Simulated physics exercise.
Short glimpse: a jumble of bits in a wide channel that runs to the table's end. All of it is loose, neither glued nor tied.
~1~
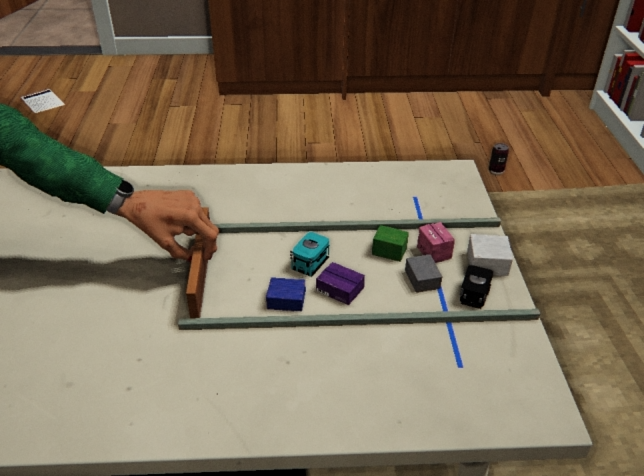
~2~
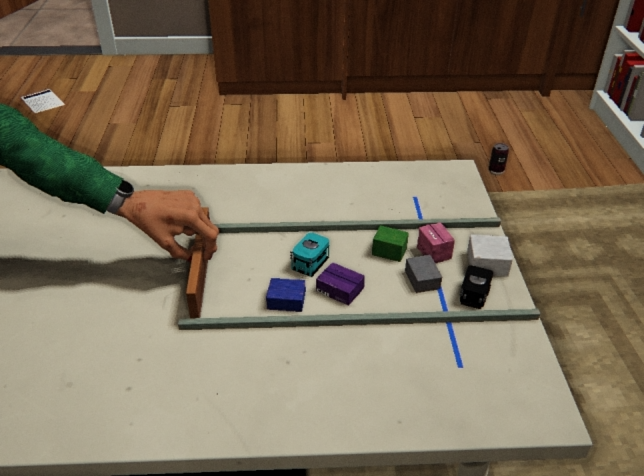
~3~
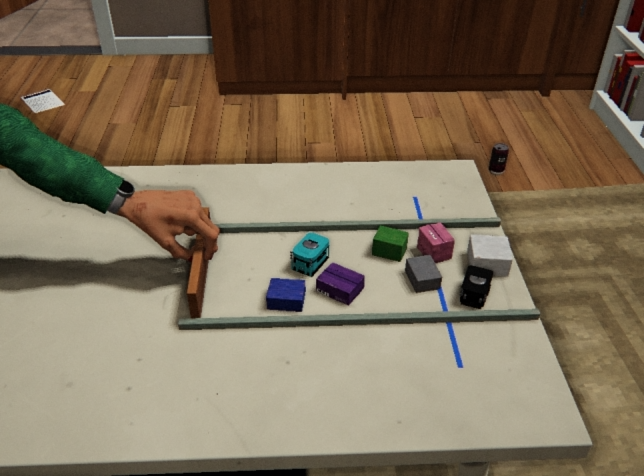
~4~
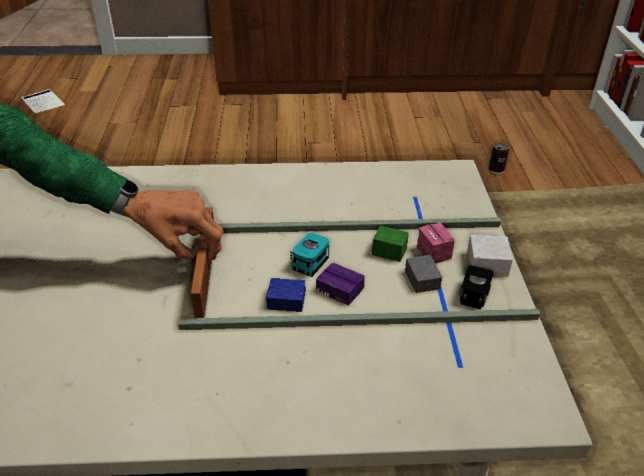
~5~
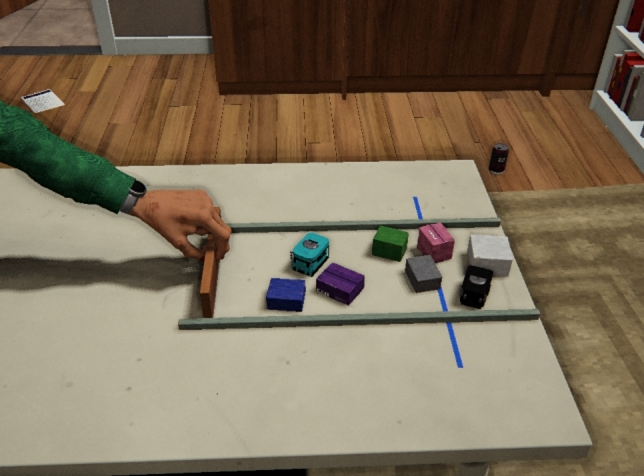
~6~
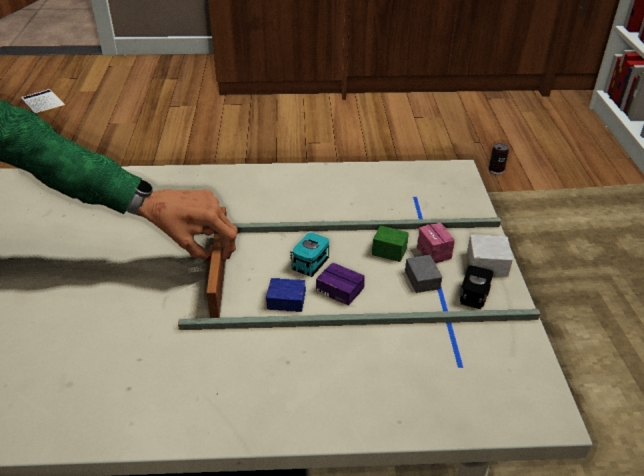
A hand slides an upright wooden board slightly right toward loose blocks that stay still.
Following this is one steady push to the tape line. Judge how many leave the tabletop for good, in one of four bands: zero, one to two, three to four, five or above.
That falls in the band one to two.
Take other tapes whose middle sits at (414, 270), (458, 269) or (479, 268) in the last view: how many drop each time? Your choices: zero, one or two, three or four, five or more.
So, taking them in turn, I'd give none; three to four; three or four.
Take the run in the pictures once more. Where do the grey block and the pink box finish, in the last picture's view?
Roughly (502, 254); the other one roughly (491, 228).
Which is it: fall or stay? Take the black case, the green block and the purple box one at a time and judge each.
I reckon the black case is still there, the green block is still there and the purple box is still there.
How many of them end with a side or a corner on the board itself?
It's 2.
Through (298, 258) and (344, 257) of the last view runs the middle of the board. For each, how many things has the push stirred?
One spot: 3. Other spot: 4.
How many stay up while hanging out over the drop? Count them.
It would come to 1.
A little later, none off yet; white block at rest near (489, 255); black case at rest near (476, 287); pink box at rest near (435, 243).
When it is over, the number that fall off is one or two; down, white block.
